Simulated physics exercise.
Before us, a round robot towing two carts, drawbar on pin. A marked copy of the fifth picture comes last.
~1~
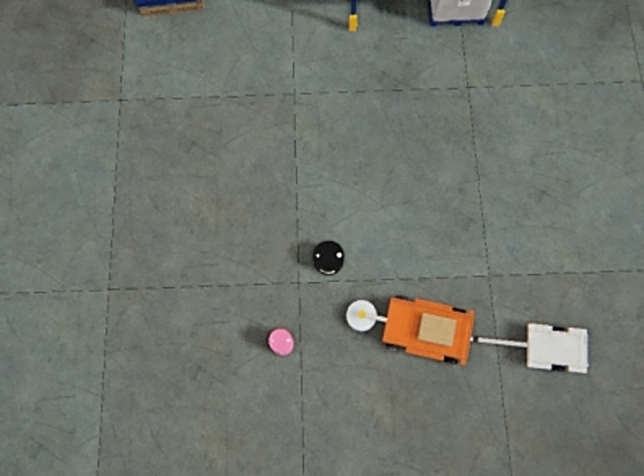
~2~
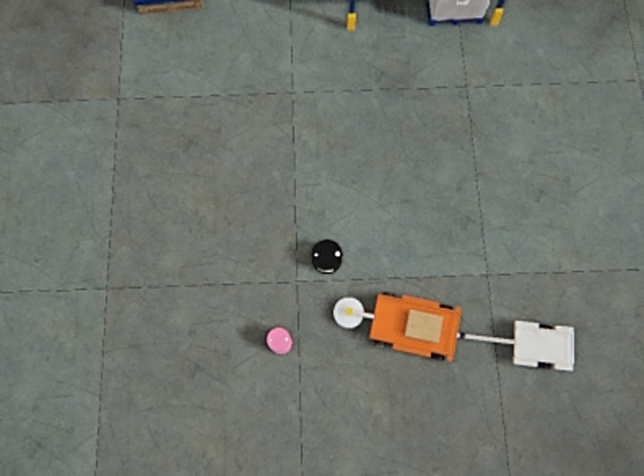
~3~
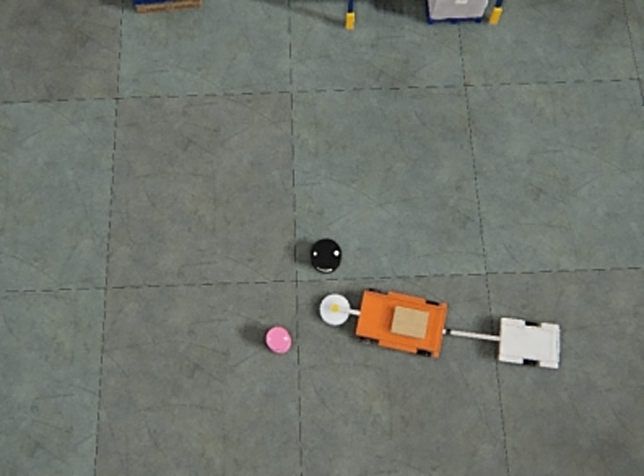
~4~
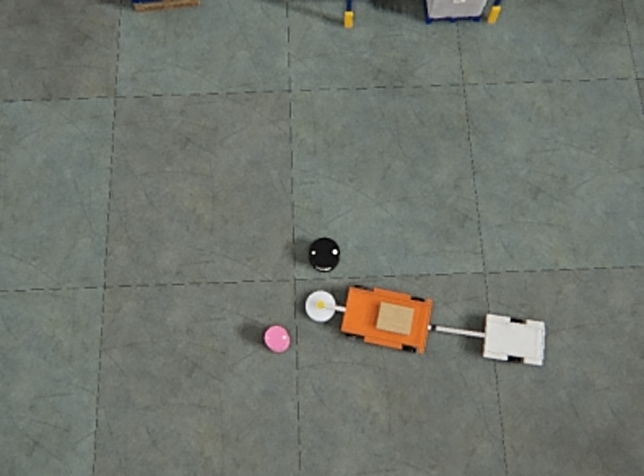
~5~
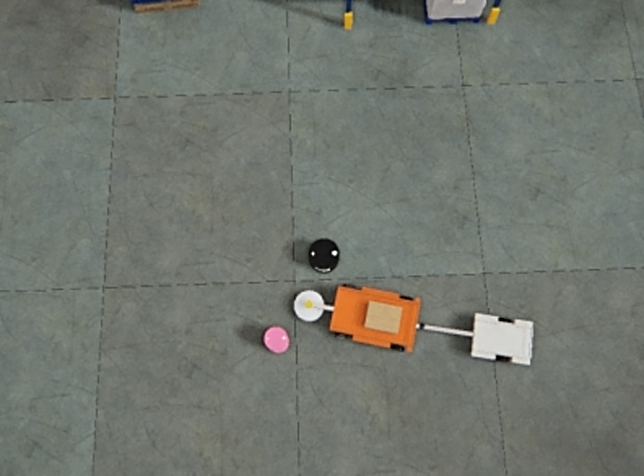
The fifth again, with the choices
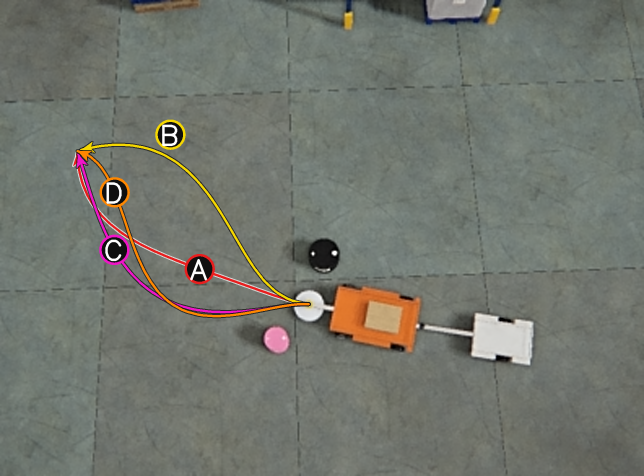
Orange cart and smaller white cart rolling slowly left behind a round white robot, passing below a black tub on grey floor.
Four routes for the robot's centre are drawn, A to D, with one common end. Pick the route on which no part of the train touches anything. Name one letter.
Choose route A.
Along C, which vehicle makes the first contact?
The orange cart touches first.
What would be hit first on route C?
The pink keg.
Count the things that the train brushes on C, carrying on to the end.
It touches one.
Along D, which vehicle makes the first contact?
The orange cart.
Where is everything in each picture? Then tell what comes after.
Pink keg (282, 344); black tub (329, 261); robot (362, 315), in the first frame.
Robot (349, 313); orange cart (415, 325); white cart (544, 345); pink keg (281, 343), in the second frame.
Robot (335, 309); orange cart (401, 322); white cart (529, 343); pink keg (280, 342), in the third frame.
Robot (321, 306); orange cart (386, 318); white cart (514, 339); pink keg (278, 341), in the fourth frame.
Robot (309, 306); orange cart (375, 317); white cart (503, 339); pink keg (278, 342); black tub (324, 259), in the fifth frame.
On the marked copy, A from (309, 304) via (165, 256) to (77, 153); B from (309, 304) via (209, 196) to (81, 150); C from (309, 304) via (148, 289) to (78, 154); D from (309, 304) via (151, 282) to (77, 151).
With A. Early on, robot (206, 273), last cart (391, 319).
Further on, robot (114, 227), last cart (283, 292).
At the end, robot (80, 154), last cart (201, 263); nothing has been touched.
As for the rest, B meets the black tub; C meets the pink keg; D meets the pink keg.
